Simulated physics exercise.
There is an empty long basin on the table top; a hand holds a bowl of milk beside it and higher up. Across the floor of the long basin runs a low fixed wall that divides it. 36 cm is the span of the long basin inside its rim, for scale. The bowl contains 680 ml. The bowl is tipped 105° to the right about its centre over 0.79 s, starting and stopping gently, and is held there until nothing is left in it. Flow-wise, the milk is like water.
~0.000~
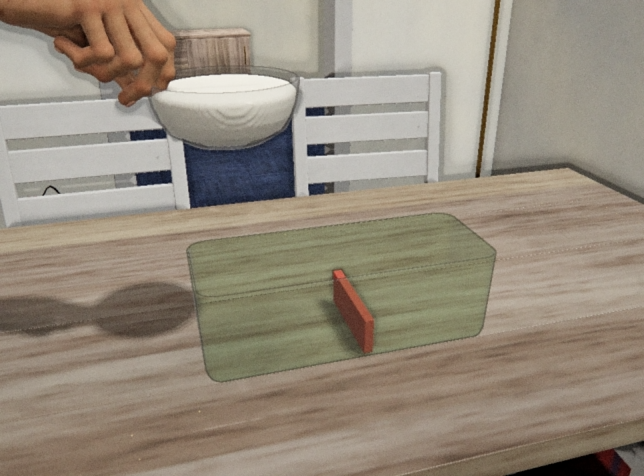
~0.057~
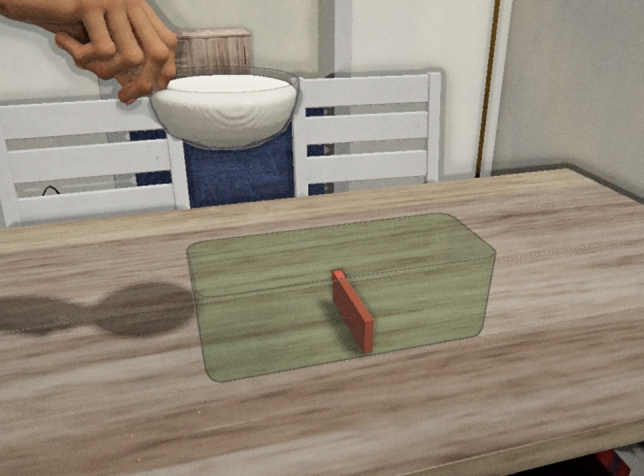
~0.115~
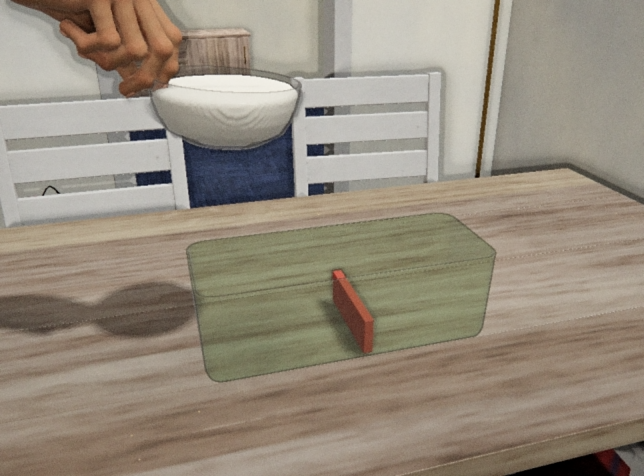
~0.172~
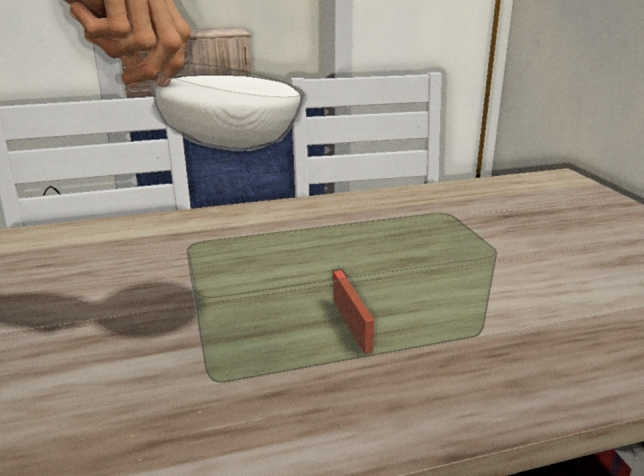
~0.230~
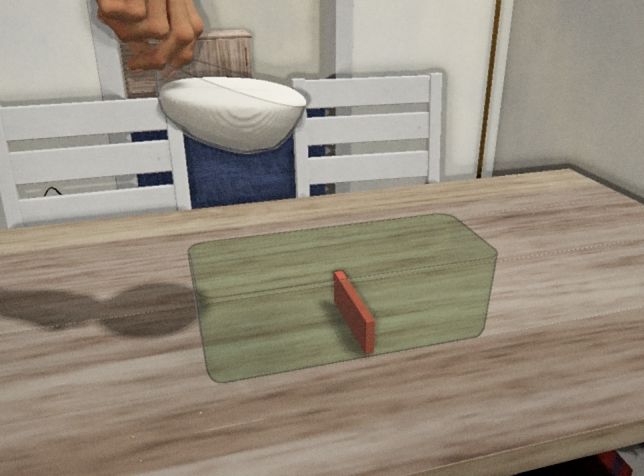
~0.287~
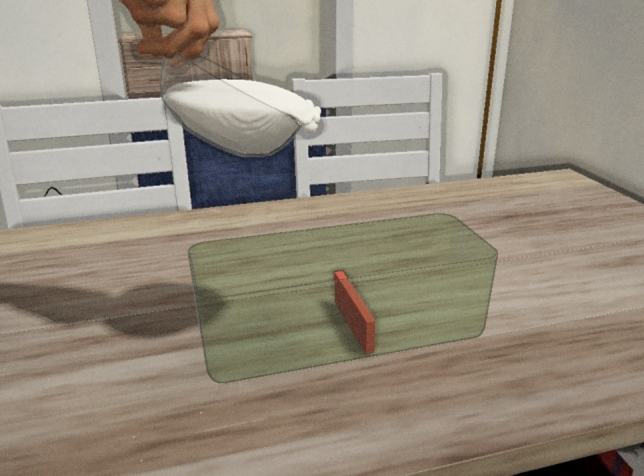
A hand held a bowl of milk above a wooden table and slowly tilted it to the right, until milk bulged over its edge, beside a clear greenish basin with a small red wall inside.
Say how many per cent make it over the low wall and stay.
About 52 per cent makes it over and stays.
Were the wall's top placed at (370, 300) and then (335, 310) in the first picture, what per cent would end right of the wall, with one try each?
The first gives near 30 per cent and the second near 65 per cent.
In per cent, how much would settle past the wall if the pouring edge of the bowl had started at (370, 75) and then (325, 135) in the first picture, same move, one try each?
The first try gives 90 percent and the second 65 percent.
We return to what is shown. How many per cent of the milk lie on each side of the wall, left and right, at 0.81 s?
I'd say some 42 in a hundred on the left and 52 on the right.
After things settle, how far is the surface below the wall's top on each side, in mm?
Close to 34 mm left and close to 30 mm right.
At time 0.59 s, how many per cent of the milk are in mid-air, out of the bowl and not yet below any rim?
Share: Roughly 46 per cent.
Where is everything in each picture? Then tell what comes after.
In the first frame, tilt 0°; pouring edge (296, 76); surface from (150, 91) to (292, 83); the long basin's rim runs from (191, 271) to (473, 233); the wall's top is at (352, 295).
In the second frame, tilt 1°; pouring edge (296, 78); surface from (150, 91) to (292, 84).
In the third frame, tilt 5°; pouring edge (298, 83); surface from (151, 89) to (294, 86).
In the fourth frame, tilt 12°; pouring edge (300, 92); surface from (155, 87) to (297, 88).
In the fifth frame, tilt 21°; pouring edge (302, 104); surface from (160, 90) to (299, 99); 3 per cent is over the edge.
In the sixth frame, tilt 31°; pouring edge (301, 117); surface from (164, 92) to (292, 104); 11 per cent is over the edge.
Then, 0.59 s in, the tilt is 89° and 12 per cent is still to pour, 7 is left of the wall and 34 right of it.
Then, 0.81 s in, the tilt is 105° and 0 per cent is still to pour, 43 is left of the wall and 51 right of it.
Then, 1.04 s in, the tilt is 105° and 0 per cent is still to pour, 46 is left of the wall and 52 right of it.
Then, 1.29 s in, the tilt is 105° and 0 per cent is still to pour, 46 is left of the wall and 52 right of it.
Finally, 46 per cent lies left of the wall, 52 right of it and 2 outside.
